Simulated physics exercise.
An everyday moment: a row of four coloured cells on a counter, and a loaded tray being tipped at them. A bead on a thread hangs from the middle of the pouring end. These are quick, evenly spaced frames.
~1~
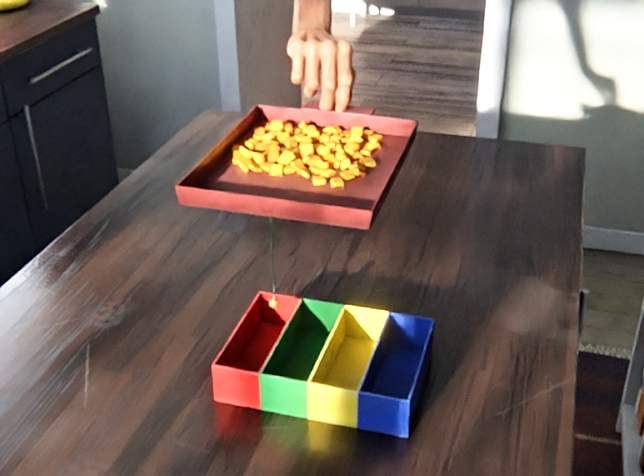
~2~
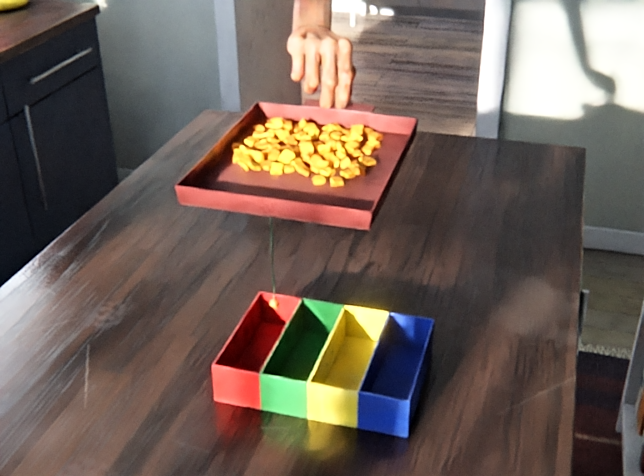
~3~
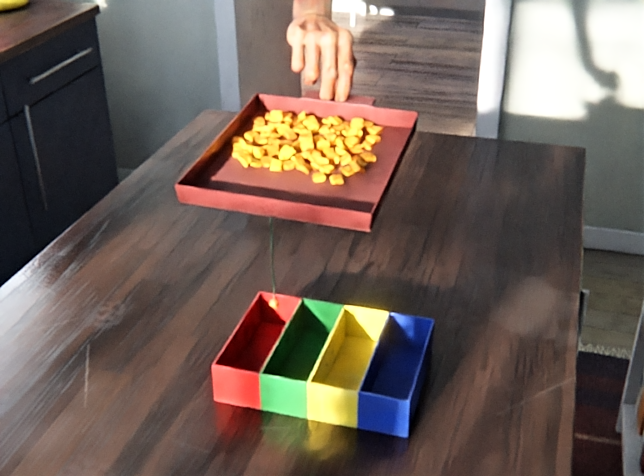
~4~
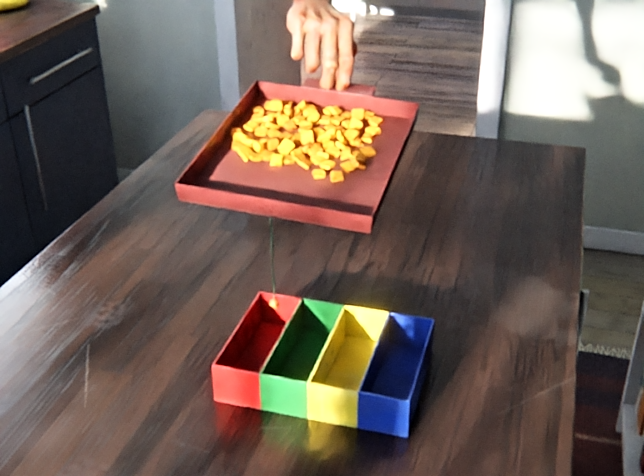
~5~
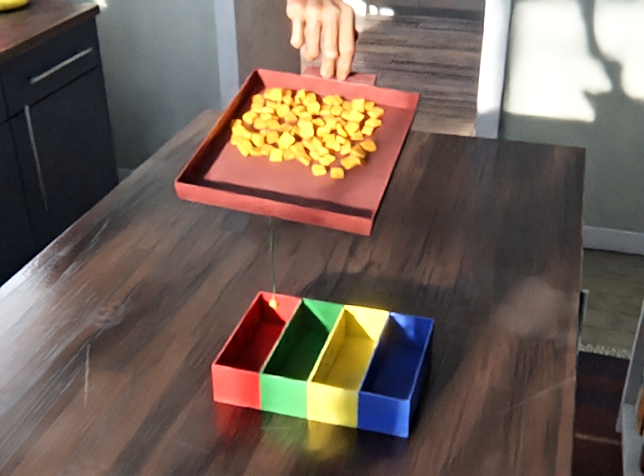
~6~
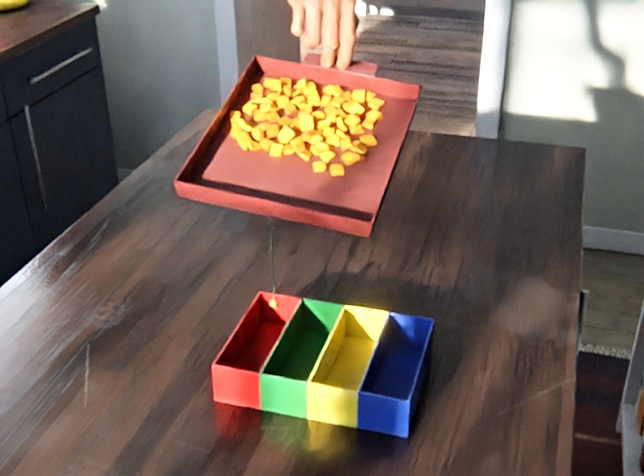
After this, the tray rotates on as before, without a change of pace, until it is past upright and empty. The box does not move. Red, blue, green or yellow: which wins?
Most goes to the yellow cell.
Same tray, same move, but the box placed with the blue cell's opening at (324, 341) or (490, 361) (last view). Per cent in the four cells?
Roughly 70 per cent, and 60 per cent.
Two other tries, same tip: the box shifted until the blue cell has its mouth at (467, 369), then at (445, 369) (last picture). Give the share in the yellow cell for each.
About 0 and 0 per cent.
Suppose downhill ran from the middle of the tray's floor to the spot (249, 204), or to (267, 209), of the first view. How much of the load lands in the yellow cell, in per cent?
Roughly 0 per cent, and 0 per cent.
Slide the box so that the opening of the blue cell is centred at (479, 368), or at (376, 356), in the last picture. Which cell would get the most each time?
The first try: The cell in red. The second: The yellow cell.
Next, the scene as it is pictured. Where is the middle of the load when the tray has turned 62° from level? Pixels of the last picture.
Close to (321, 214).
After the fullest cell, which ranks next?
The runner-up: The cell in green.
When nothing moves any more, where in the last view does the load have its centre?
Around (335, 370).
Shortly afterwards, tray tipped steeply; all but a few on the tray; a little falling or outside the box.
Next, tray tipped past a quarter turn; the bulk on the tray; a little in the yellow cell; a little in the green cell; only a few in the blue cell.
Some moments later, tray tipped past a quarter turn; near half in the yellow cell; near a third in the green cell; a little in the red cell; only a few in the blue cell.
In the end, tray tipped past a quarter turn; near half in the yellow cell; near a third in the green cell; a little in the red cell; only a few in the blue cell.
